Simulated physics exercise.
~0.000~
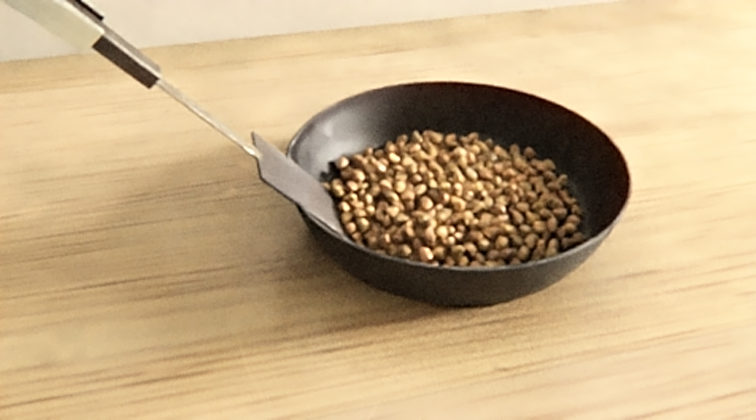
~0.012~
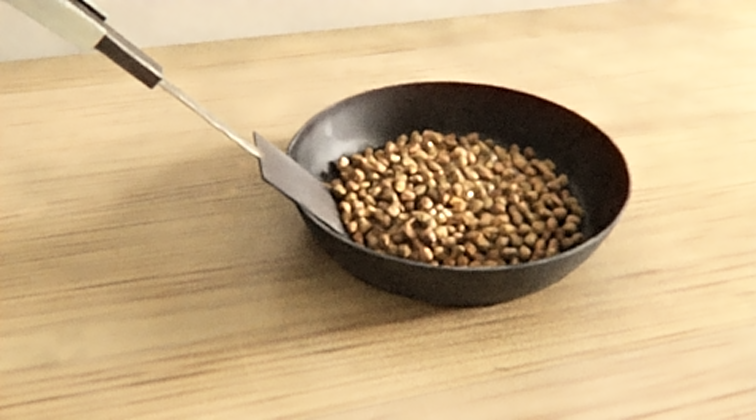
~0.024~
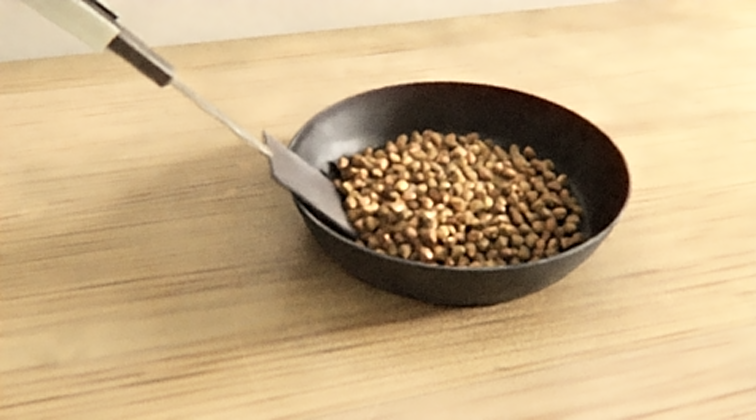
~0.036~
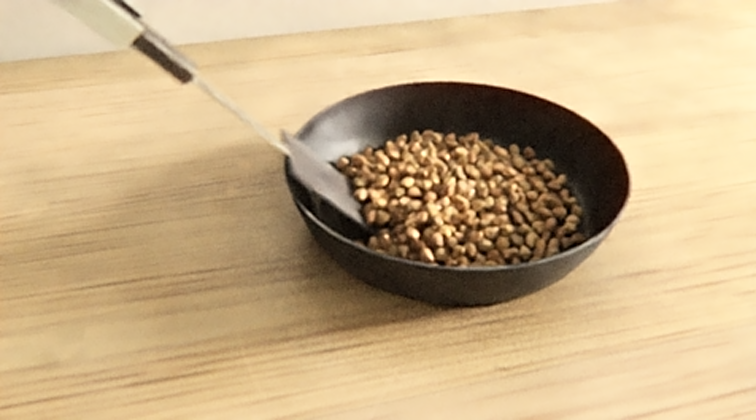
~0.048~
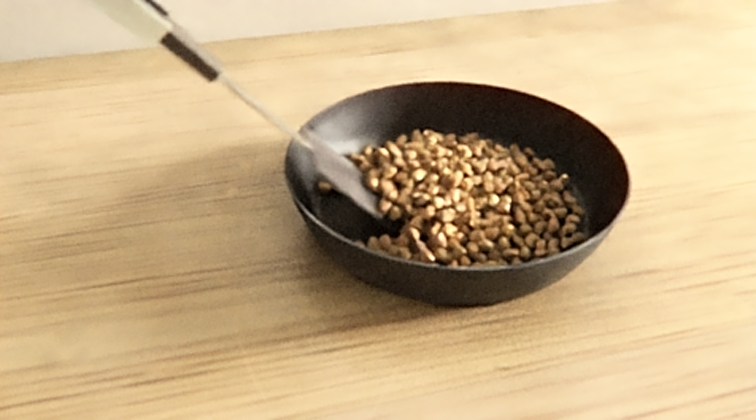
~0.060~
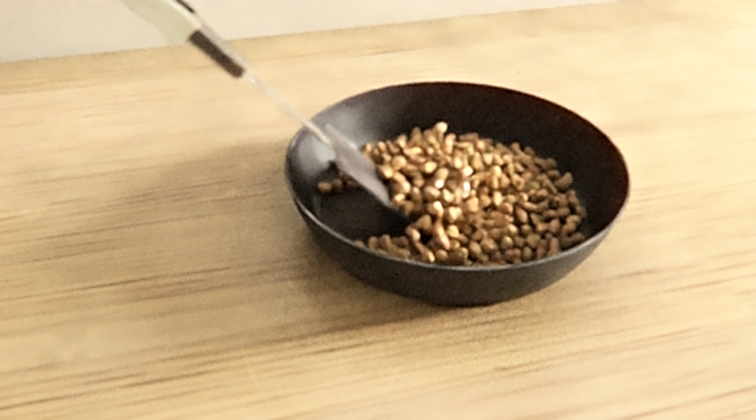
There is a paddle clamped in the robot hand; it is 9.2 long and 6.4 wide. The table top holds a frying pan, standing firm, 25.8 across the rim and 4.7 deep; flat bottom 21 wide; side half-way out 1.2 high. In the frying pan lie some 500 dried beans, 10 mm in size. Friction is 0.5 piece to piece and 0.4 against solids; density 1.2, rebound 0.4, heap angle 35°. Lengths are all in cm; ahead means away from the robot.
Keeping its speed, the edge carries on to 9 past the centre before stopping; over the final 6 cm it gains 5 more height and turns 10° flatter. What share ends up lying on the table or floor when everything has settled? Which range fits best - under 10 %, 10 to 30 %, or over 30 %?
The range that fits: 10 to 30 %.
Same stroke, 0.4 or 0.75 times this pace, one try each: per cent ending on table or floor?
0 and 10 %.
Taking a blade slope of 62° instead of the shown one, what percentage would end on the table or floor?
That would leave close to 10 per cent on the table or floor.
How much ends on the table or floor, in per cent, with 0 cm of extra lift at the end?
Result: Approx. 5 %.
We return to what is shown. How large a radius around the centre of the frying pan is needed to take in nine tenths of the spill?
That distance is around 75 cm.
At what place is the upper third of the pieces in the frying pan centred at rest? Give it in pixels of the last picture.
Look near (547, 173).
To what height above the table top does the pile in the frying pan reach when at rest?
4.0 cm.
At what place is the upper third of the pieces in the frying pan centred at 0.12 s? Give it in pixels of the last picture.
(502, 170).
By 0.09 s, sloping 49°, highest piece 7 above the table; 500 in the frying pan.
By 0.12 s, sloping 47°, highest piece 7 above the table; 500 in the frying pan.
By 0.33 s, sloping 39°, highest piece 9 above the table; 432 in the frying pan, 40 on the table or floor, 28 on the blade or in flight.
By 1.38 s, sloping 39°, highest piece 4 above the table; 431 in the frying pan, 69 on the table or floor.
Final count, 431 in the frying pan, 69 on the table or floor. That is 14 % on the table or floor.
